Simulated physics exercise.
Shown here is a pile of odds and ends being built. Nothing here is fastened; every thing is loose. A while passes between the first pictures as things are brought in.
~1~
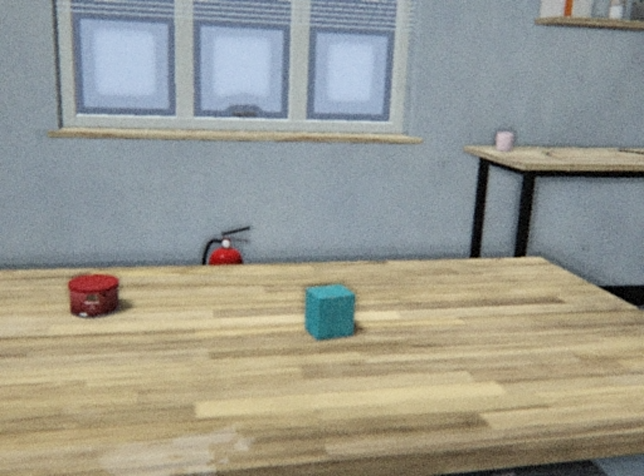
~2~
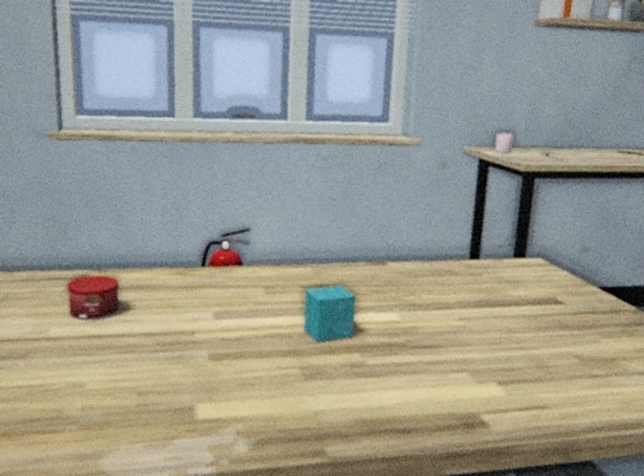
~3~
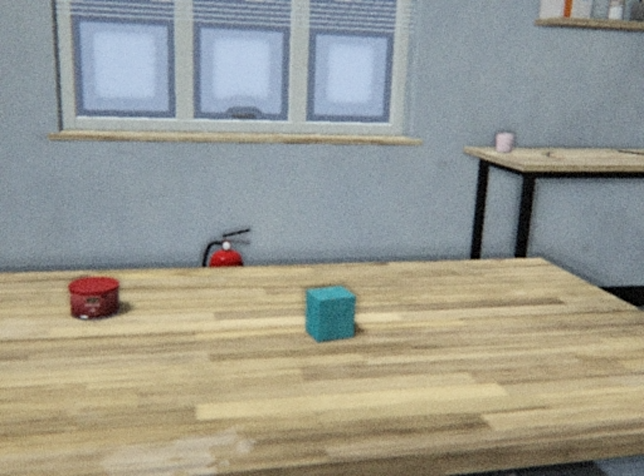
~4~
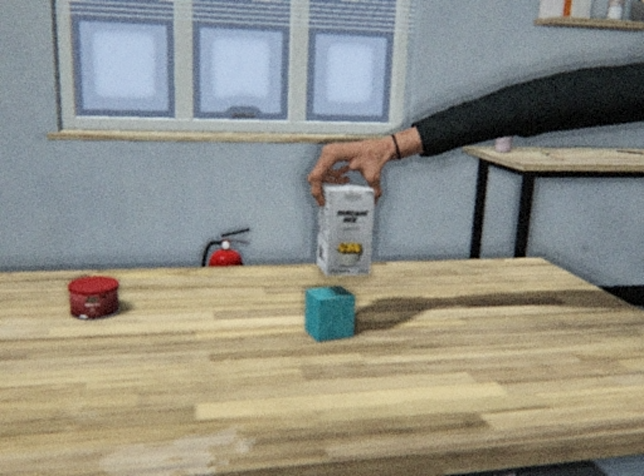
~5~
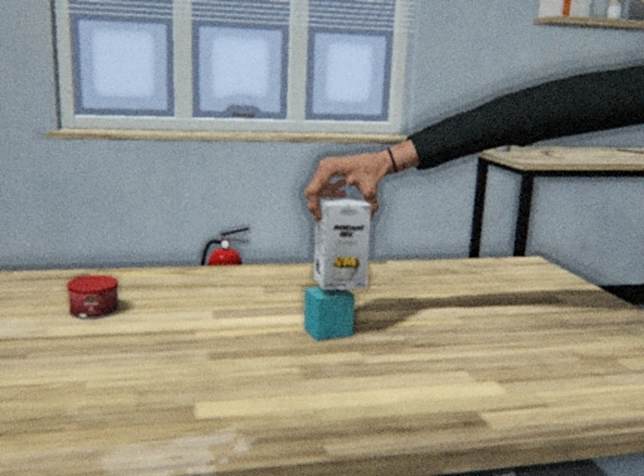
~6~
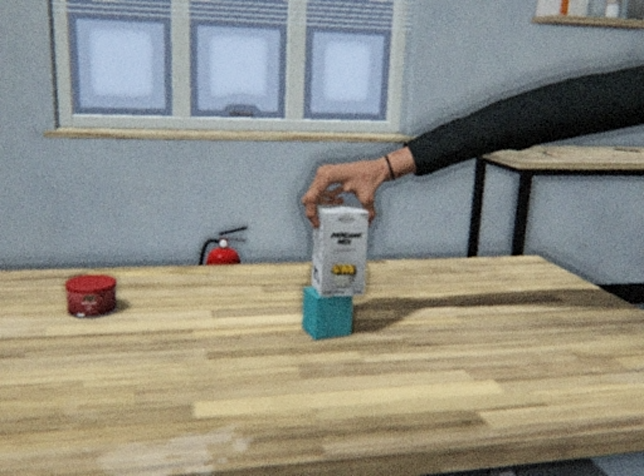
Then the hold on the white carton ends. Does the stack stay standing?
Not one thing drops.
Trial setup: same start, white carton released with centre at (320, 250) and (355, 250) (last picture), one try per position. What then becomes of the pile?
Try one: It stands firm; try two: It topples.
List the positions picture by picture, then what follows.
The last thing is not in view yet; turquoise block (330, 312), in the first picture.
The last thing is not in view yet; turquoise block (329, 313), in the second picture.
The last thing is not in view yet; turquoise block (330, 314), in the third picture.
Still above its spot; white carton (345, 228); turquoise block (330, 313), in the fourth picture.
Still above its spot; white carton (341, 242); turquoise block (329, 312), in the fifth picture.
In place under the hand; white carton (339, 249); turquoise block (327, 311), in the sixth picture.
Then, 0.60 s on from there, no change.
Then, 1.40 s on from there, white carton resting near (340, 249).
In the end, all 3 unmoved. At the end, from the last picture's camera, white carton near (340, 249). The pile keeps its balance.
